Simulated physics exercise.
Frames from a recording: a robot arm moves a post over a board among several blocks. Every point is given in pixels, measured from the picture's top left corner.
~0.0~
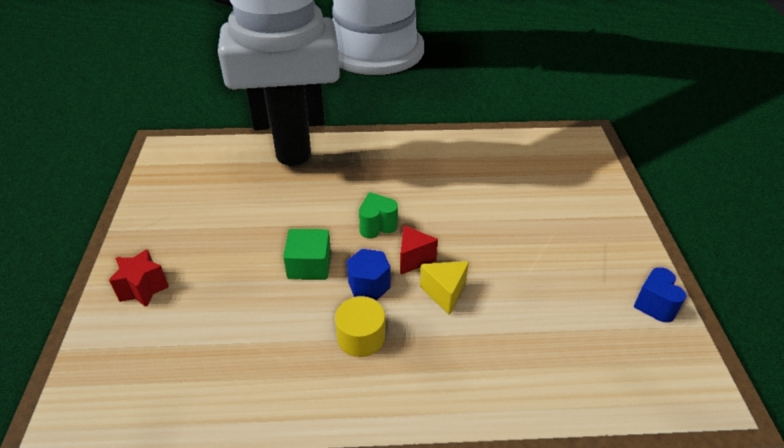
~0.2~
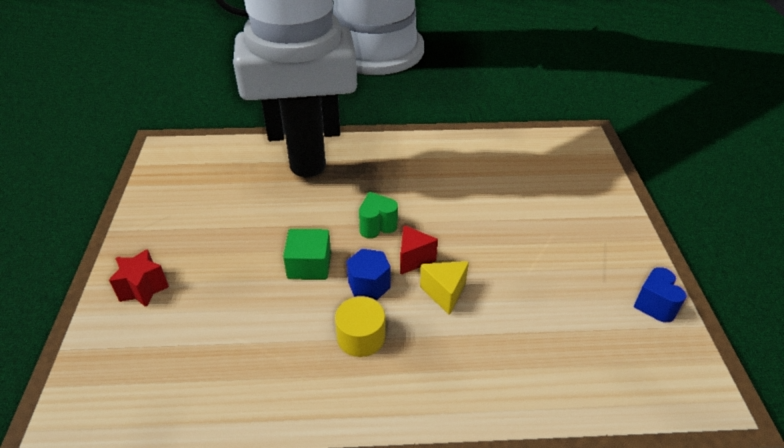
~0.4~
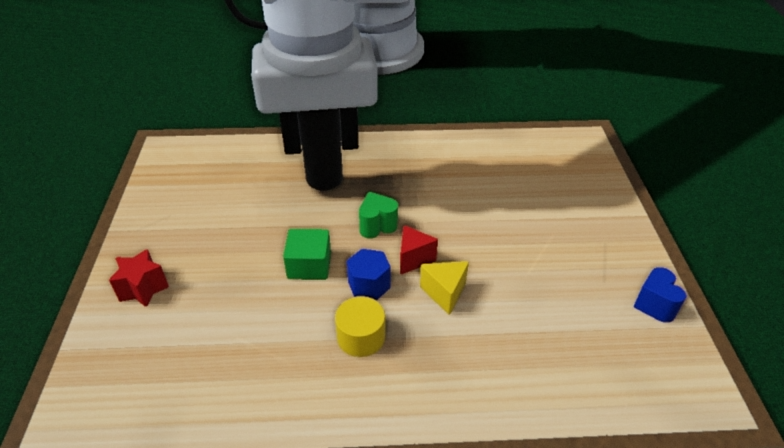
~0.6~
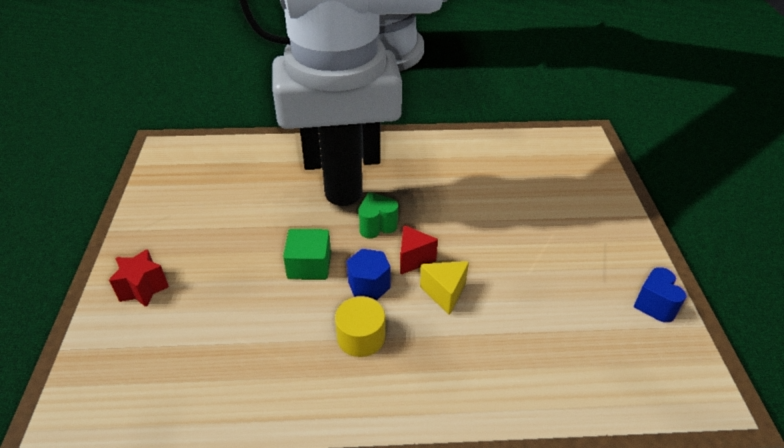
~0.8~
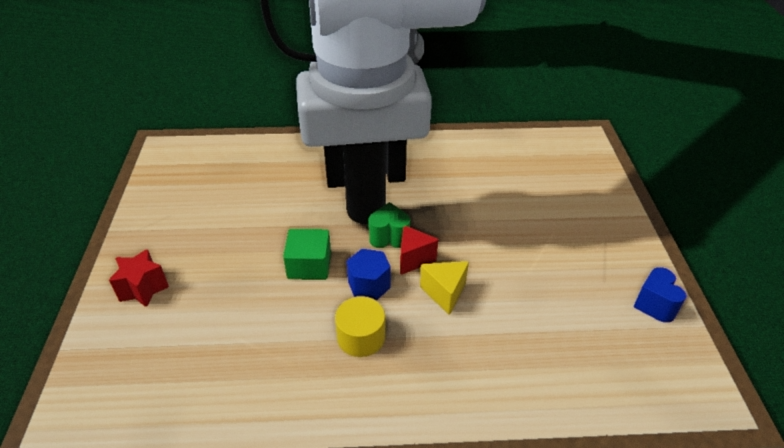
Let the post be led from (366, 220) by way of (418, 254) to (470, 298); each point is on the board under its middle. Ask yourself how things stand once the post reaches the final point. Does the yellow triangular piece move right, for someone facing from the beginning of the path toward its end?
Yes, I think so.
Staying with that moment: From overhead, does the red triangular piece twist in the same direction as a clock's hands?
My answer is yes.
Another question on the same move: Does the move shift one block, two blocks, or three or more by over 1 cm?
Most likely three or more.
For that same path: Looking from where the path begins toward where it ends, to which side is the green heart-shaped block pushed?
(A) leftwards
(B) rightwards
The answer is A.
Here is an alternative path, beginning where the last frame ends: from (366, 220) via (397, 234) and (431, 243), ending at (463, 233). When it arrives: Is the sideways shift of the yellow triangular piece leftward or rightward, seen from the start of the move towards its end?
To the right.
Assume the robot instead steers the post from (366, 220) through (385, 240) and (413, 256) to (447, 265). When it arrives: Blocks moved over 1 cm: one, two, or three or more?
My prediction: No fewer than three blocks.
What follows on the original path. One third of the way, post (402, 235); green heart-shaped block (434, 236), turned 25° anticlockwise; red triangular piece (444, 256), turned 65° clockwise; yellow triangular piece (451, 283), turned 15° clockwise.
Two thirds of the way, post (436, 261); green heart-shaped block (474, 258), turned 20° anticlockwise; red triangular piece (485, 280), turned 65° clockwise; yellow triangular piece (455, 289), turned 40° clockwise.
At the end, post (471, 290); blue hexagon still; green heart-shaped block (513, 283), turned 30° anticlockwise; red triangular piece (528, 307), turned 60° clockwise; yellow triangular piece (458, 302), turned 35° clockwise.
